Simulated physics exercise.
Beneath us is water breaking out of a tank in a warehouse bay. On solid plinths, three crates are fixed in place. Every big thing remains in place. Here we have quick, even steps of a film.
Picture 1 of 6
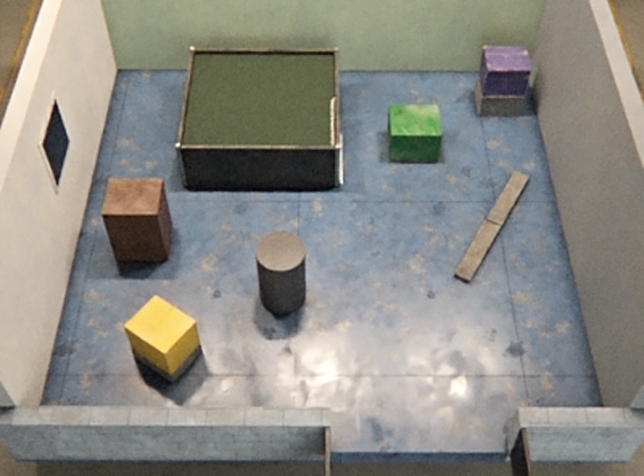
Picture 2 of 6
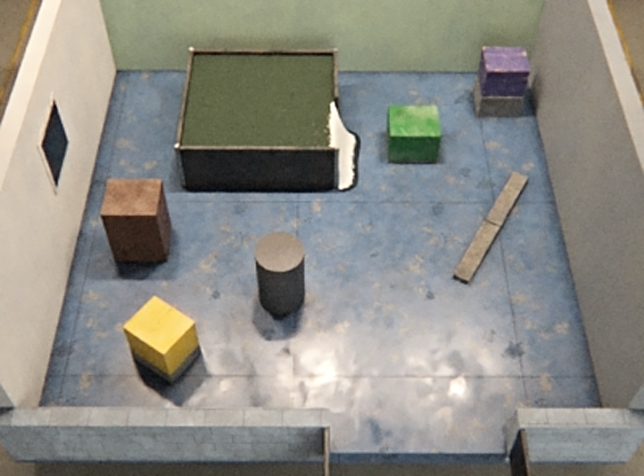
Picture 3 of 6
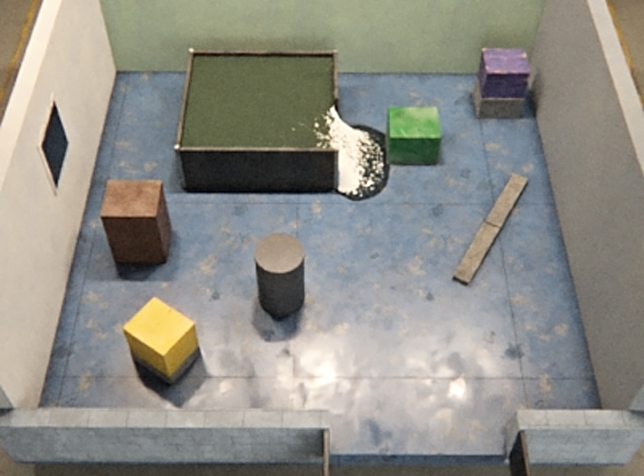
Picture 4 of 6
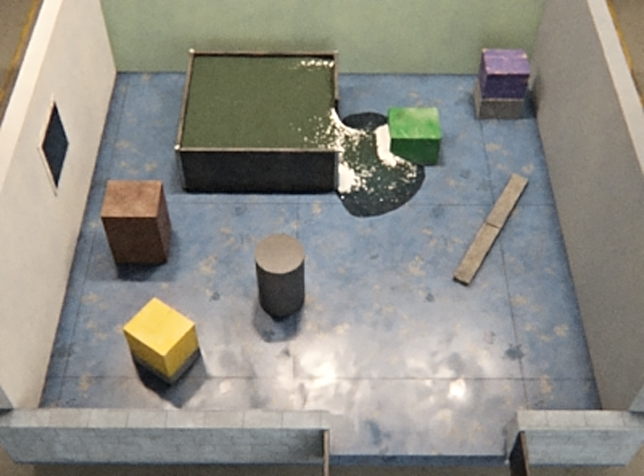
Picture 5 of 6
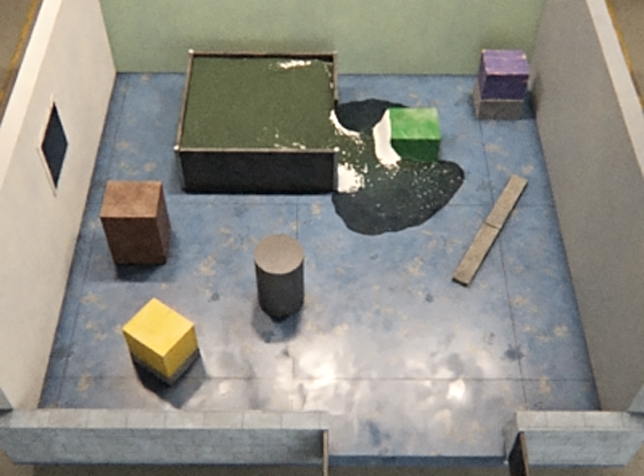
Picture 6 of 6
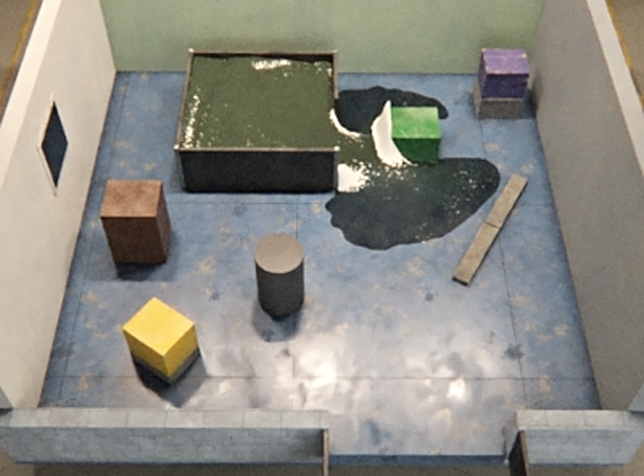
In a blue-floored warehouse bay, dark water with white foam burst from the right side of an open tank, spread around the green block, and ran across the floor toward the leaning grey planks.
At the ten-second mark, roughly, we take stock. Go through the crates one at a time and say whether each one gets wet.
In the end the blue crate will not even get damp. The yellow crate will not even get damp. The green crate will be wet.
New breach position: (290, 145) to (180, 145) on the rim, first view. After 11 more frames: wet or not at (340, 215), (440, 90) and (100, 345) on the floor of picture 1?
Order as asked: Untouched, untouched, swamped.
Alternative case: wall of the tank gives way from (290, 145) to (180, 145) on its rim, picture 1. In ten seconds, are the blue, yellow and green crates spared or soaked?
The blue crate stays untouched; the yellow crate gets drenched; the green crate gets drenched.
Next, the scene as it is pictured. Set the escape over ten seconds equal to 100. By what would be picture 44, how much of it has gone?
Near 45 in a hundred.
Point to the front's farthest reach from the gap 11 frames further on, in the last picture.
Farthest reach: About (590, 411).
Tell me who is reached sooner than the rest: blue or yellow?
My answer: The blue one.
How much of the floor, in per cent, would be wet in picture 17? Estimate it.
Around 40 in a hundred.
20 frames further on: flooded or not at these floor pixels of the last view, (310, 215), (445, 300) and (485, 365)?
First spot clear, second spot swamped, third spot swamped.
A moment on, water covers 25 % of the floor; the blue crate water round its plinth, the yellow crate not reached, the green crate water round its plinth.
Next, water covers 40 % of the floor; the blue crate water round its plinth, the yellow crate not reached, the green crate water round its plinth.
Then, water covers 50 % of the floor; the blue crate water round its plinth, the yellow crate not reached, the green crate water round its plinth.
Later, water covers 70 % of the floor; the blue crate water round its plinth, the yellow crate water round its plinth, the green crate water round its plinth.
In the end, water covers 95 % of the floor; the blue crate stayed above the water, the yellow crate stayed above the water, the green crate was topped.
